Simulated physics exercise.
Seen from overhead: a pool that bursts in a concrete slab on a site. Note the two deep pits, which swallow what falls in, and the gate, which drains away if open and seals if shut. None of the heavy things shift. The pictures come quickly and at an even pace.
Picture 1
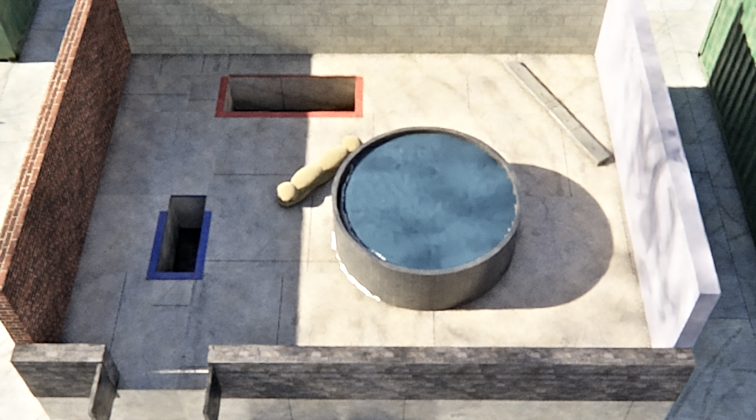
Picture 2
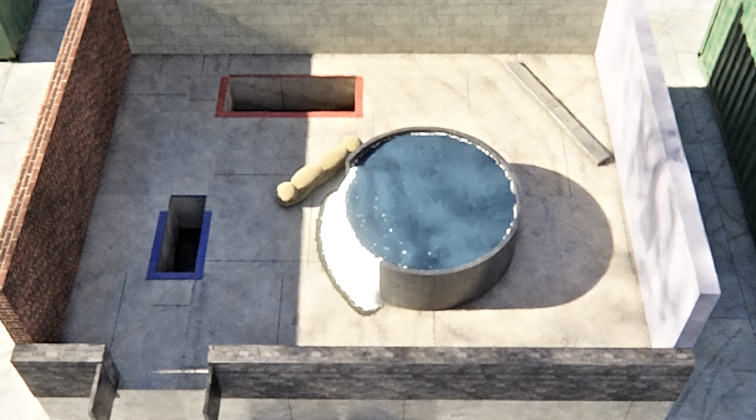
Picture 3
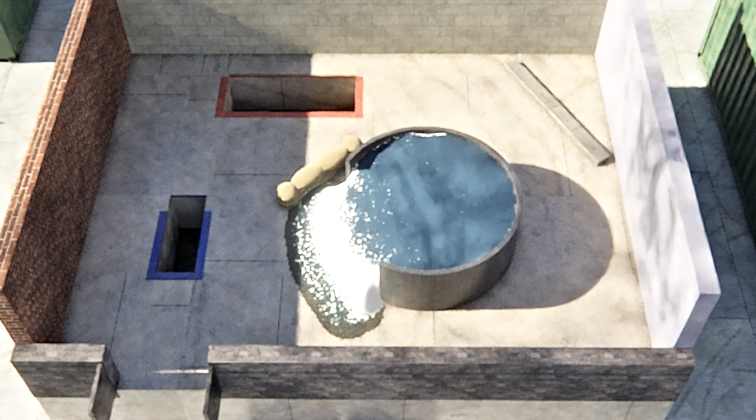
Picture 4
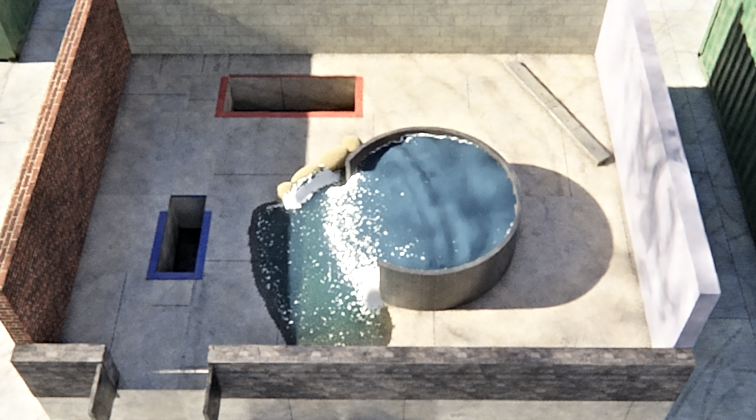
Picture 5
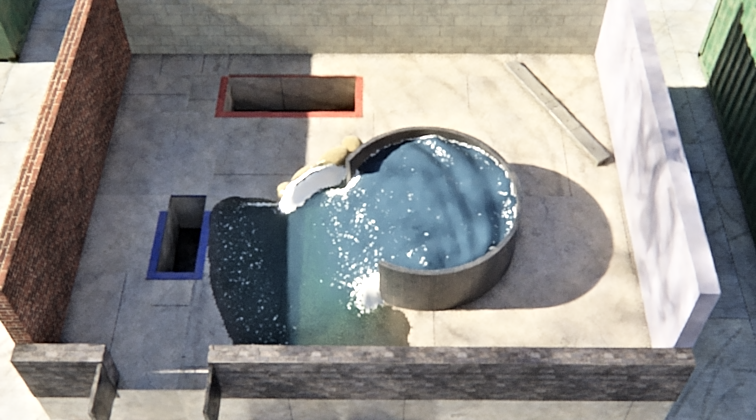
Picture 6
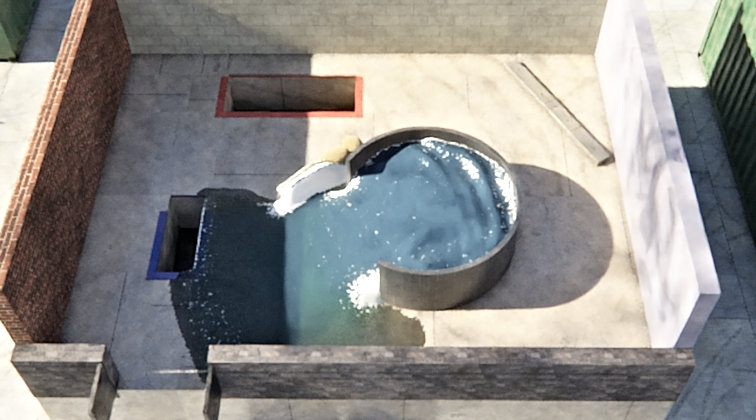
Water bursts from the left side of a round grey pool on a pale concrete slab, seen from high overhead by a still camera, with walls around it and a gap in the low front wall. A red-edged pit lies behind, a blue-edged pit at left, tan sacks beside the pool. White foam spreads leftward, then dark blue-green water widens past the sacks to the blue-edged pit and front gap.
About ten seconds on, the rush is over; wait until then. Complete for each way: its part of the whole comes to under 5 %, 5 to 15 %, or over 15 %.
The gate's part comes to over 15 %; the red pit's part comes to 5 to 15 %; the blue pit's part comes to over 15 %.
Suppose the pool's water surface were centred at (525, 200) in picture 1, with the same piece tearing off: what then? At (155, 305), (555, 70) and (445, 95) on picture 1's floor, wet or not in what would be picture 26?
Going through the three spots, I'd say swamped, high and dry, swamped.
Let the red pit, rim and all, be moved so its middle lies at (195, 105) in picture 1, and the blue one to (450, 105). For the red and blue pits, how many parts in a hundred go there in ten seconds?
Estimated shares - red: 30 %; blue: 2 %.
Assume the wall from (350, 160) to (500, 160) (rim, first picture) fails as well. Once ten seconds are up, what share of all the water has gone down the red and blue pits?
Red 35 %, blue 4 %.
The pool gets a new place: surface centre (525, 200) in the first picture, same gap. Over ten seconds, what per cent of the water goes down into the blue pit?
Within ten seconds the blue pit takes 30 percent of the total.
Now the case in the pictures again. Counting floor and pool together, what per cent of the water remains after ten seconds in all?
Estimate: Close to 32 %.
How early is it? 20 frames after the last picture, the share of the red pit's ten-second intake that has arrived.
Share at that point: Close to 0 in a hundred.
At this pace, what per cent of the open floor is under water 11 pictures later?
I reckon 40 per cent or so.
A moment on, water covers 30 % of the floor; the gate 1 %, the red pit 0 %, the blue pit 6 %.
Next, water covers 40 % of the floor; the gate 4 %, the red pit 0 %, the blue pit 13 %.
Then, water covers 50 % of the floor; the gate 9 %, the red pit 0 %, the blue pit 22 %.
Later, water covers 65 % of the floor; the gate 17 %, the red pit 4 %, the blue pit 30 %.
In the end, water covers 80 % of the floor; the gate 22 %, the red pit 11 %, the blue pit 36 %.
